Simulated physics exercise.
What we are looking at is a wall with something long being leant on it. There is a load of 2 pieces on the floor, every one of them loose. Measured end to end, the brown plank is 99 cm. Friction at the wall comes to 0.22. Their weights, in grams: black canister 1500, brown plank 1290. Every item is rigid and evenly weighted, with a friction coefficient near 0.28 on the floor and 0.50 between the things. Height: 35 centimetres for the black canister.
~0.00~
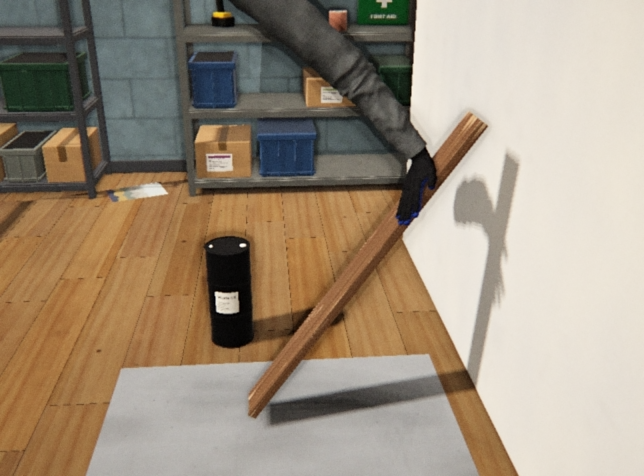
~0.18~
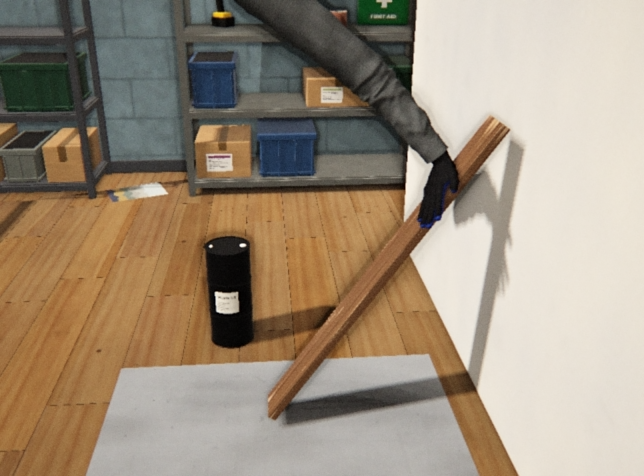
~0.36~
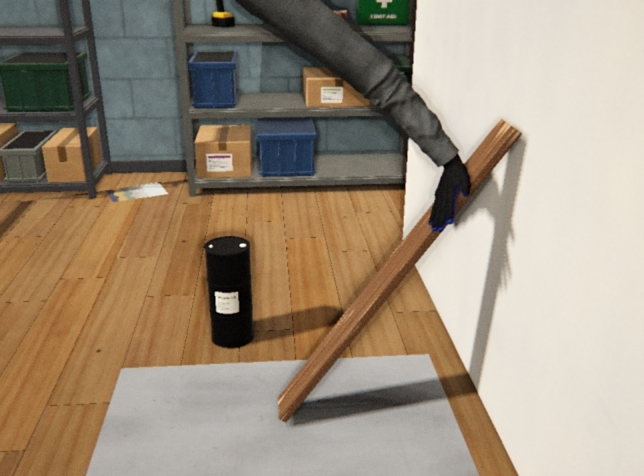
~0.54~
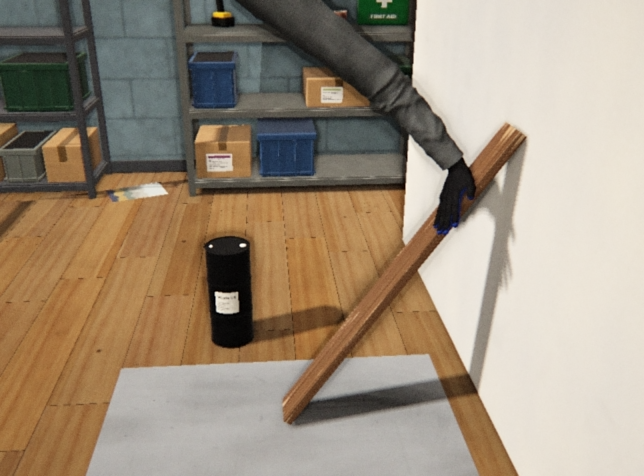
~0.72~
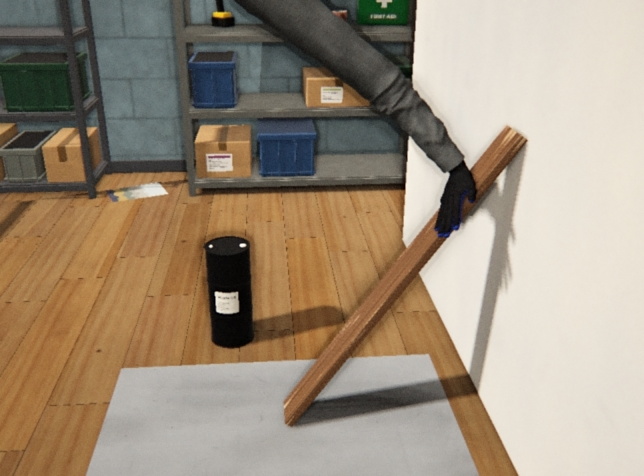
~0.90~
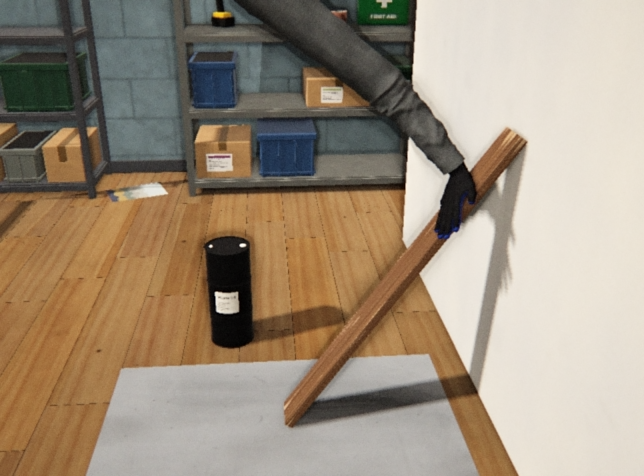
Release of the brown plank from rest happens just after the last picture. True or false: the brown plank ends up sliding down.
True.
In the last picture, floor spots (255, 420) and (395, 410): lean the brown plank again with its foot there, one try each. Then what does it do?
At first it fails to stay, and the next time it keeps its lean.
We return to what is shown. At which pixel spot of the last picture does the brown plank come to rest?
(309, 413).
Around 1.60 s, brown plank sunk by 21° near (345, 330).
Around 1.70 s, brown plank sunk by 35° near (326, 362).
Finally (2.3 s), on their side or leaning hard on the floor, brown plank; black canister still in place (within 10 cm). Final places as that camera would see them, brown plank near (308, 413). The plank slips out.
